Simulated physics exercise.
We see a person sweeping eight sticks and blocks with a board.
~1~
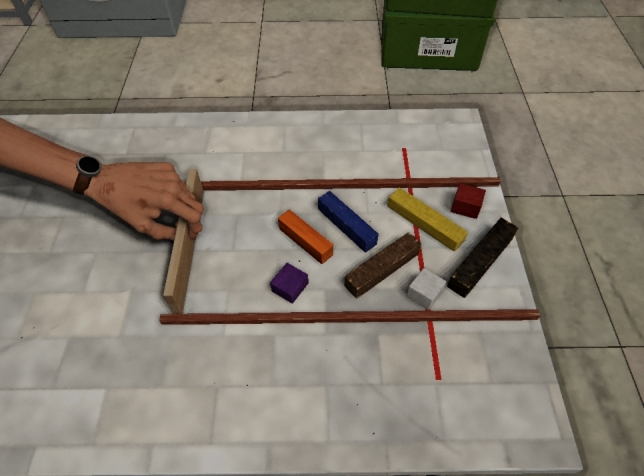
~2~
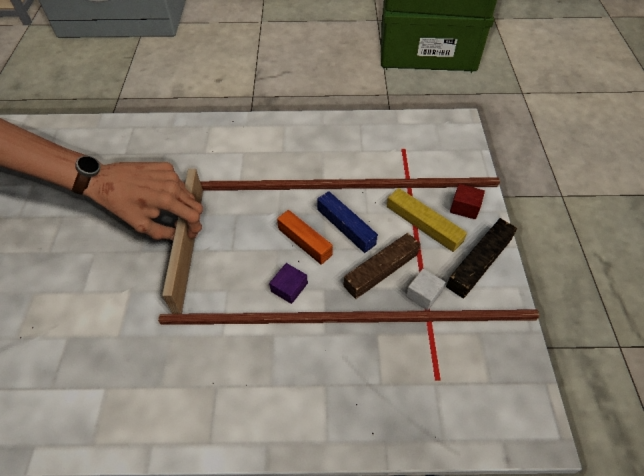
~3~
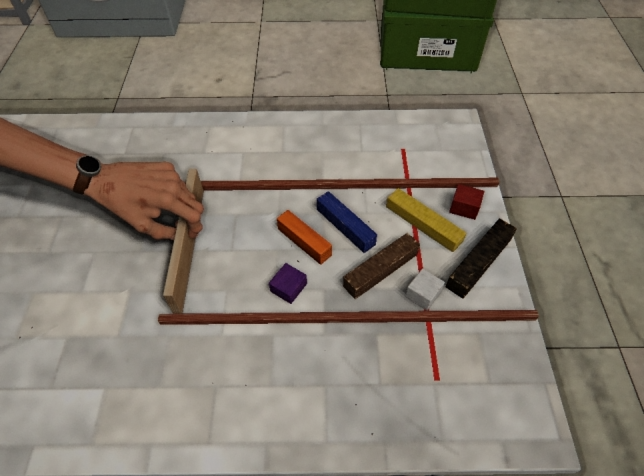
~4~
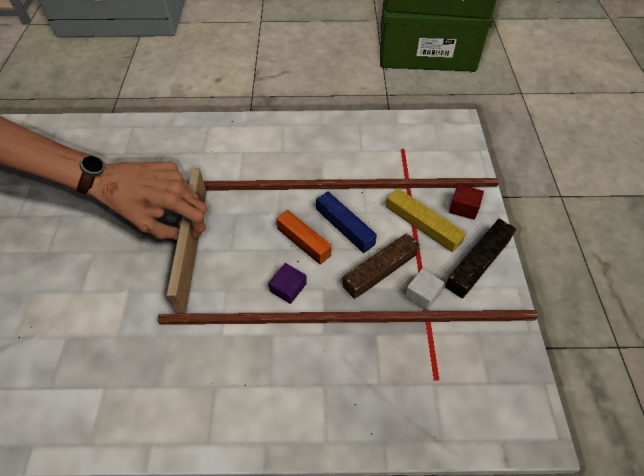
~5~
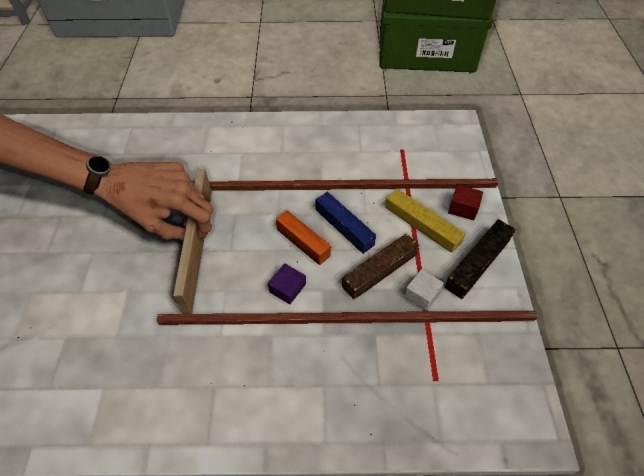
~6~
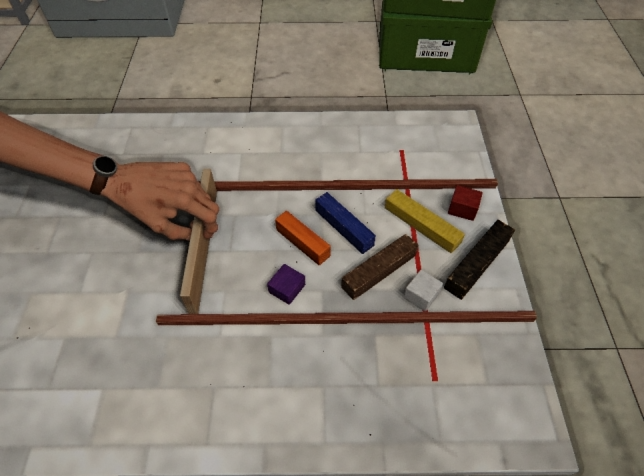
On a pale tiled tabletop, a hand held a wooden board upright between two rods and slid it slightly right, while the colourful sticks and blocks near the red line stayed still.
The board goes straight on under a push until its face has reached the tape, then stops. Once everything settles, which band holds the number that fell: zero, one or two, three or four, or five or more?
Lost: Nothing.
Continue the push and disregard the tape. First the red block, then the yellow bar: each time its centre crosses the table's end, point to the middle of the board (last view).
When the red block crosses, the middle is near (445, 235); when the yellow bar crosses, near (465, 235).
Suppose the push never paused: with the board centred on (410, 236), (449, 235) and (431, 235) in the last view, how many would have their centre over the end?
0; 2; 1.
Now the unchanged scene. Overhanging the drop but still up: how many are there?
That comes to 1 of them.
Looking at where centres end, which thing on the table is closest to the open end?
Result: The black bar.
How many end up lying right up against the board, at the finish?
Contact count: 3.
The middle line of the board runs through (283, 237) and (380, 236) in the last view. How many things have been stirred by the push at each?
So far 2, and 7 at the second.
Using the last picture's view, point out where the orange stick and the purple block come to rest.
The orange stick comes to rest at (425, 241), and the purple block comes to rest at (435, 281).
Early on, none off yet; black bar at rest near (480, 258); red block at rest near (465, 203); yellow bar at rest near (423, 220).
Finally, the number that fall off is zero.
